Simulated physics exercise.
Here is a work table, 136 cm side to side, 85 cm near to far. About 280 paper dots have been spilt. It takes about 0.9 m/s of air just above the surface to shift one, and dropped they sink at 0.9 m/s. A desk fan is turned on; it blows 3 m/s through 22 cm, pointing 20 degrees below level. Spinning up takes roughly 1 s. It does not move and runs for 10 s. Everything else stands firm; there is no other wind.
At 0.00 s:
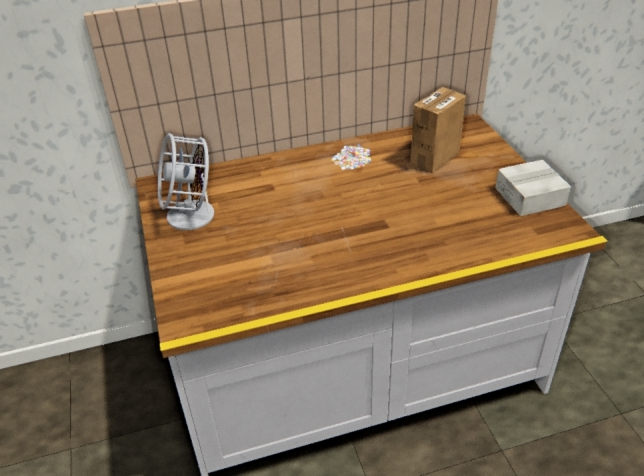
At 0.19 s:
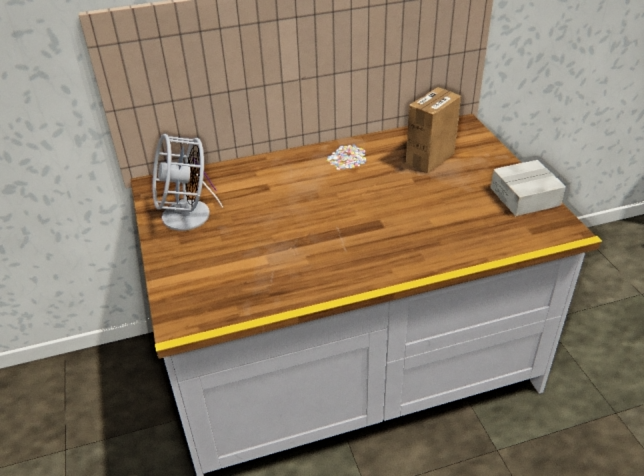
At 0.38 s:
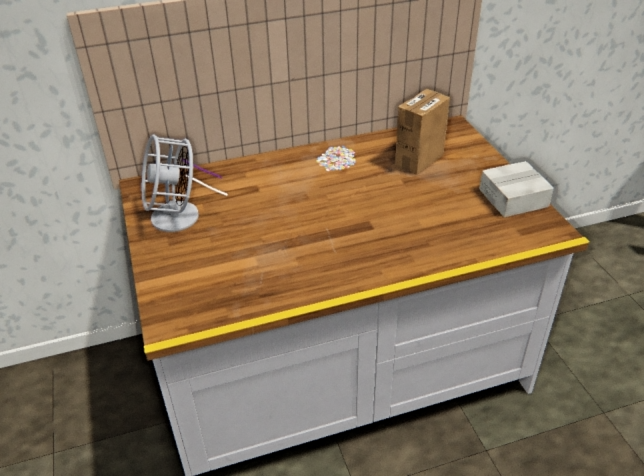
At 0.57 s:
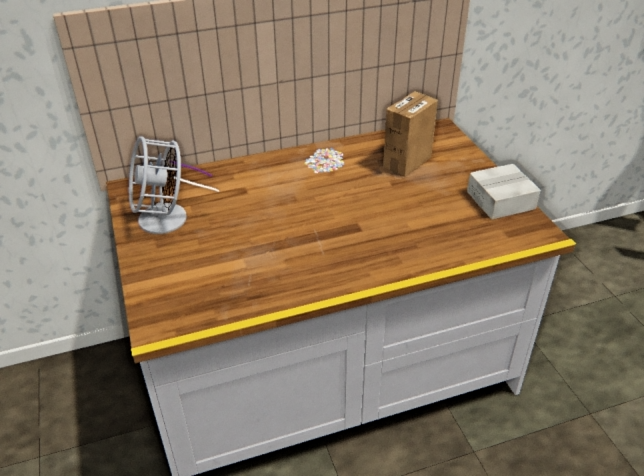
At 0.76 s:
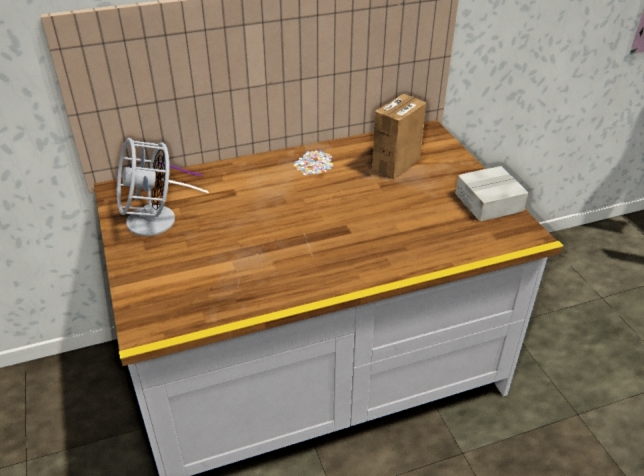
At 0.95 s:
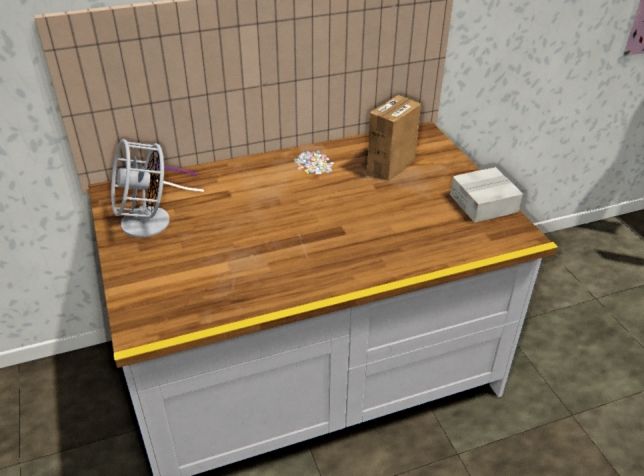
Paper dots lie in a small pale, multicoloured patch on a wooden work table, seen from above and in front in a room with speckled walls. A silvery desk fan stands at left, a tall brown box and a low whitish box at right, above a yellow front edge and white cabinets. Thin ribbons stream rightward from the fan as the camera pans slightly right, then some dots shift slightly.
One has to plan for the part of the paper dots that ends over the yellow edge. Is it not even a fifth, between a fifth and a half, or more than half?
By then under a fifth are over the yellow edge.
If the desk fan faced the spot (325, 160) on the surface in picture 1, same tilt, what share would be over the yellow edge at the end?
In that case some 3 per cent.
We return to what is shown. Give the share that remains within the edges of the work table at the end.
Near 0 %.
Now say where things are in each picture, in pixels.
In the first picture, the middle of the paper dots is near (351, 158), none has stirred yet and the mouth of the desk fan is at (182, 173).
In the second picture, the middle of the paper dots is near (347, 157), none has stirred yet and the yellow edge is centred on (396, 292).
In the third picture, the middle of the paper dots is near (336, 159), none has stirred yet, the top of a box is at (425, 101) and the top of a box is at (517, 179).
In the fourth picture, the middle of the paper dots is near (325, 161) and none has stirred yet.
In the fifth picture, the middle of the paper dots is near (314, 163) and none has stirred yet.
In the sixth picture, the middle of the paper dots is near (313, 163), the farthest in sight from the desk fan is at (325, 156) and about 40 % have left their places.
After 2.0 s, 1 % are on the move or not yet settled, 0 % are over the yellow edge.
After 3.2 s, 0 % are on the move or not yet settled, 0 % are over the yellow edge.
After 5.5 s, 0 % are on the move or not yet settled, 0 % are over the yellow edge.
After 10.0 s, at the end, 0 % are over the yellow edge.
